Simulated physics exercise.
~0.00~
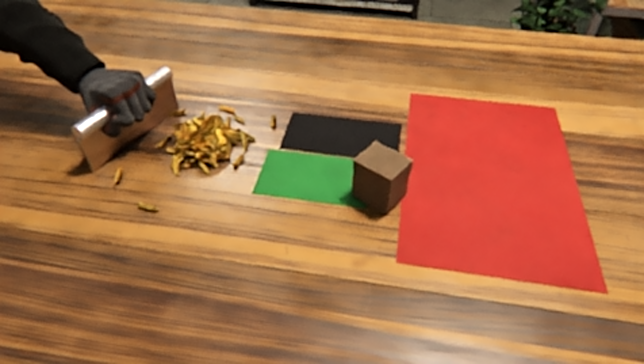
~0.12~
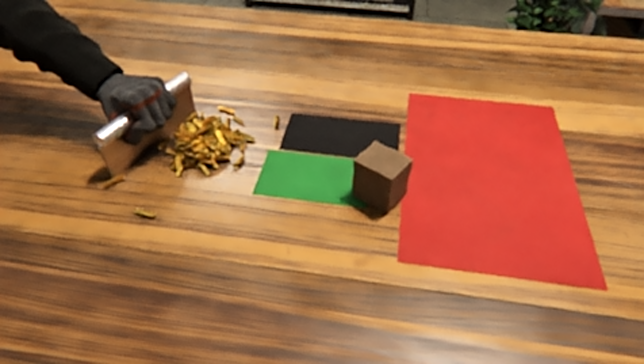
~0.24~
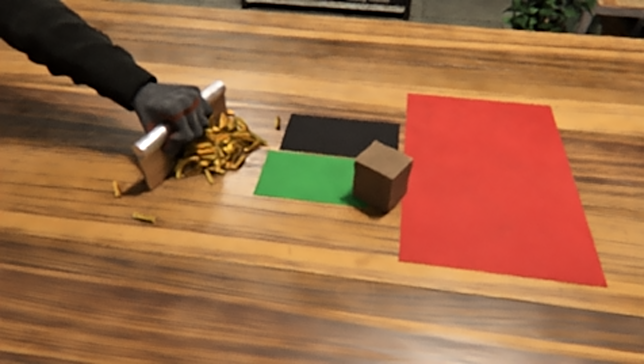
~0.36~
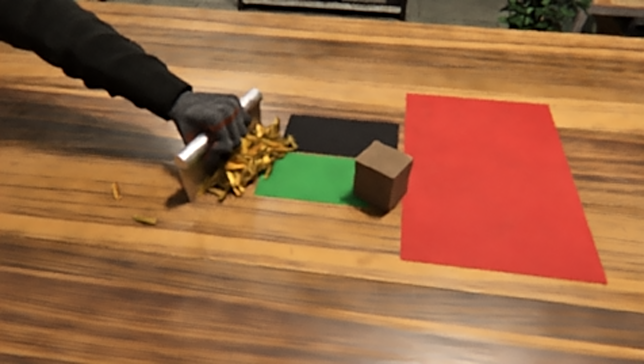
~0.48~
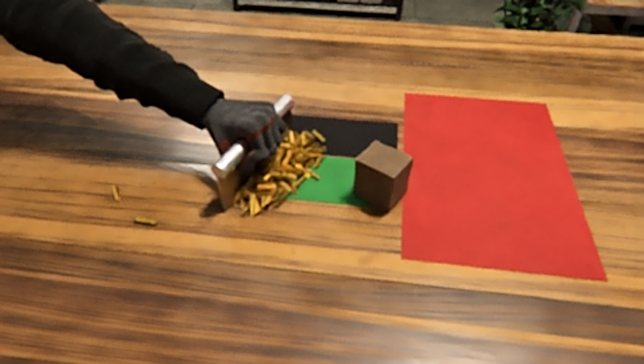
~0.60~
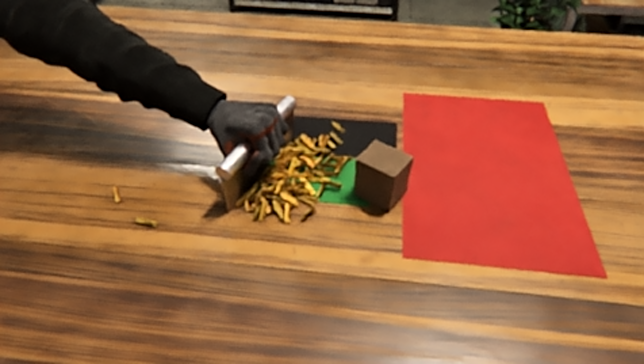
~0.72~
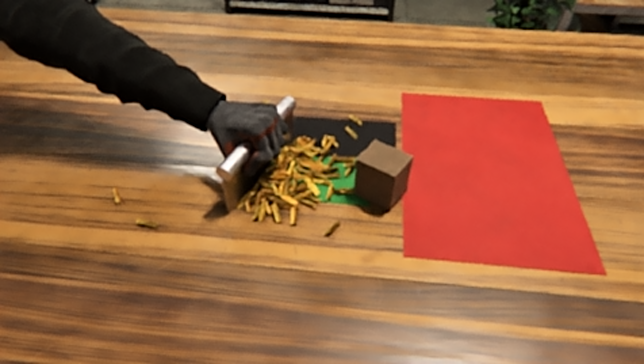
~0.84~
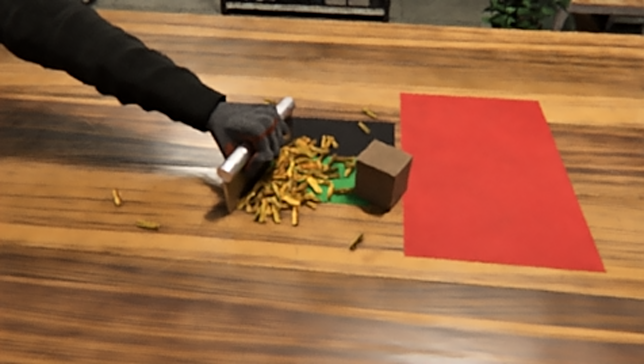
Gloved hand pushing dry pasta rightward with a scraper, then halting as pieces spread over green and black mats beside a block.
